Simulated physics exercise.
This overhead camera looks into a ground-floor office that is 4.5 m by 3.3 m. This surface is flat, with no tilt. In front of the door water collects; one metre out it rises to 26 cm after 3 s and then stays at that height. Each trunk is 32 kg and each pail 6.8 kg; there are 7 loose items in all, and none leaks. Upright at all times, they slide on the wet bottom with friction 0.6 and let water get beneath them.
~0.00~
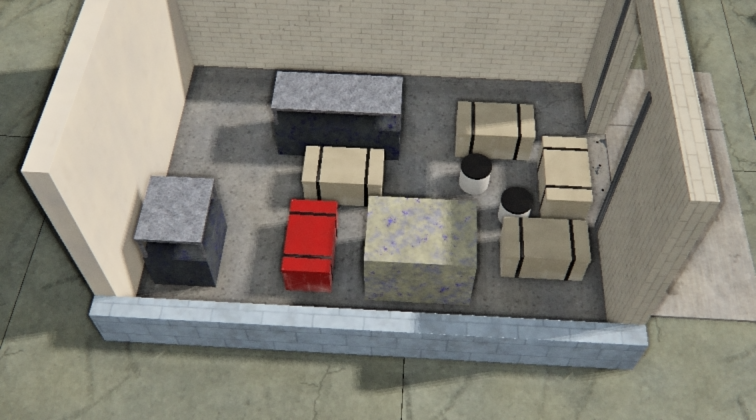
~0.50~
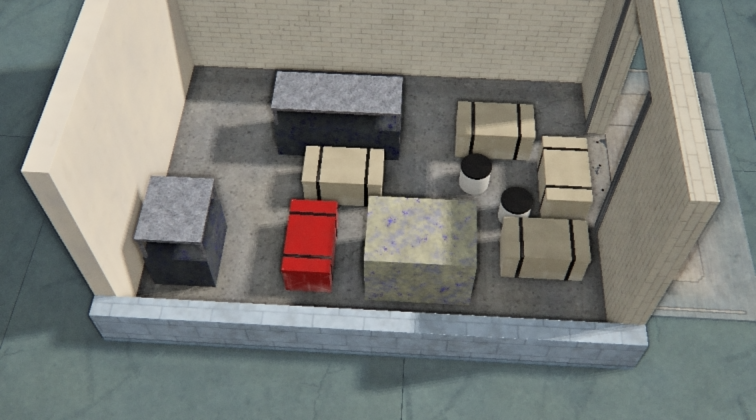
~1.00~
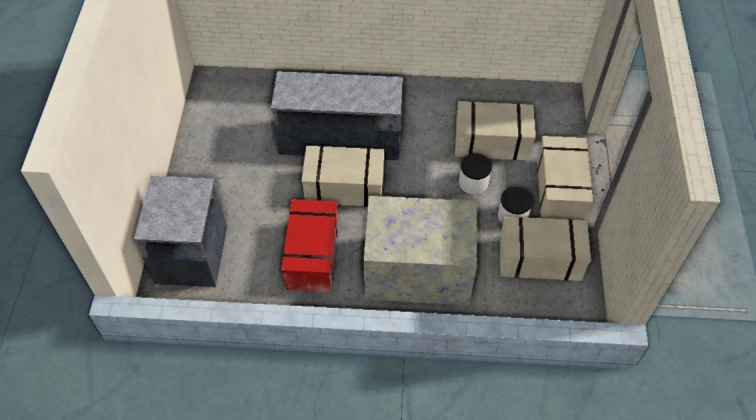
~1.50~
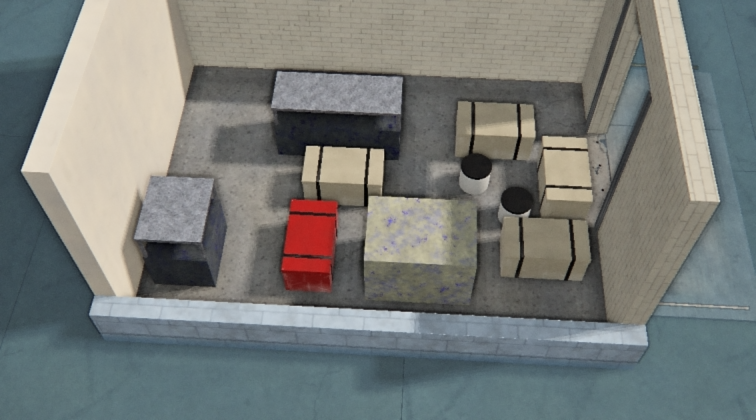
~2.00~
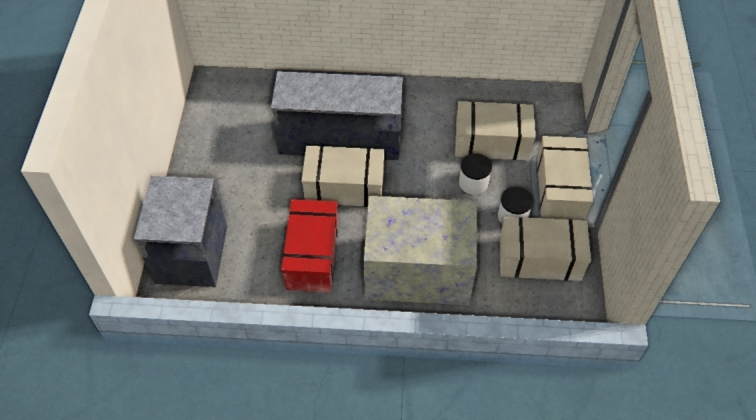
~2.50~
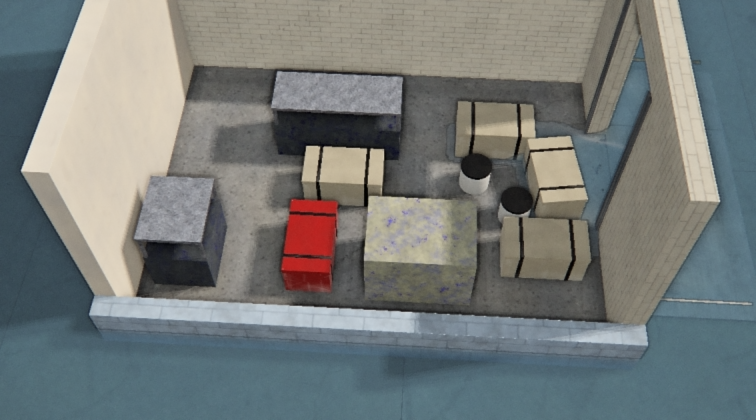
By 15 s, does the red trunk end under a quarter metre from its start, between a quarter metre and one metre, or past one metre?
Between a quarter metre and one metre.
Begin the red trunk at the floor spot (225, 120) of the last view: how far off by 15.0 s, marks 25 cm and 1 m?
Short answer, it goes a modest way.
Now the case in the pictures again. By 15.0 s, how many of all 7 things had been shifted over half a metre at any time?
Tally: 6.
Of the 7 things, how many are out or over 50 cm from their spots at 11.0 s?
Answer: 5.
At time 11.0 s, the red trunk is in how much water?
About 16 cm.
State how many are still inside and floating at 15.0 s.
7 of them.
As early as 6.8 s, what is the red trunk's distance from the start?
Around 20 cm from the start by that time.
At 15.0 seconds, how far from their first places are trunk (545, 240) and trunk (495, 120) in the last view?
First 20 cm, then 20 cm.
After 3.5 s the red trunk is near (310, 235), 0.0 m from its start, aground; 0 afloat.
After 6.8 s the red trunk is near (286, 241), 0.2 m from its start, aground; 3 afloat.
After 11.0 s the red trunk is near (283, 267), 0.5 m from its start, afloat; 7 afloat.
After 15.0 s the red trunk is near (320, 276), 0.5 m from its start, afloat; 7 afloat.
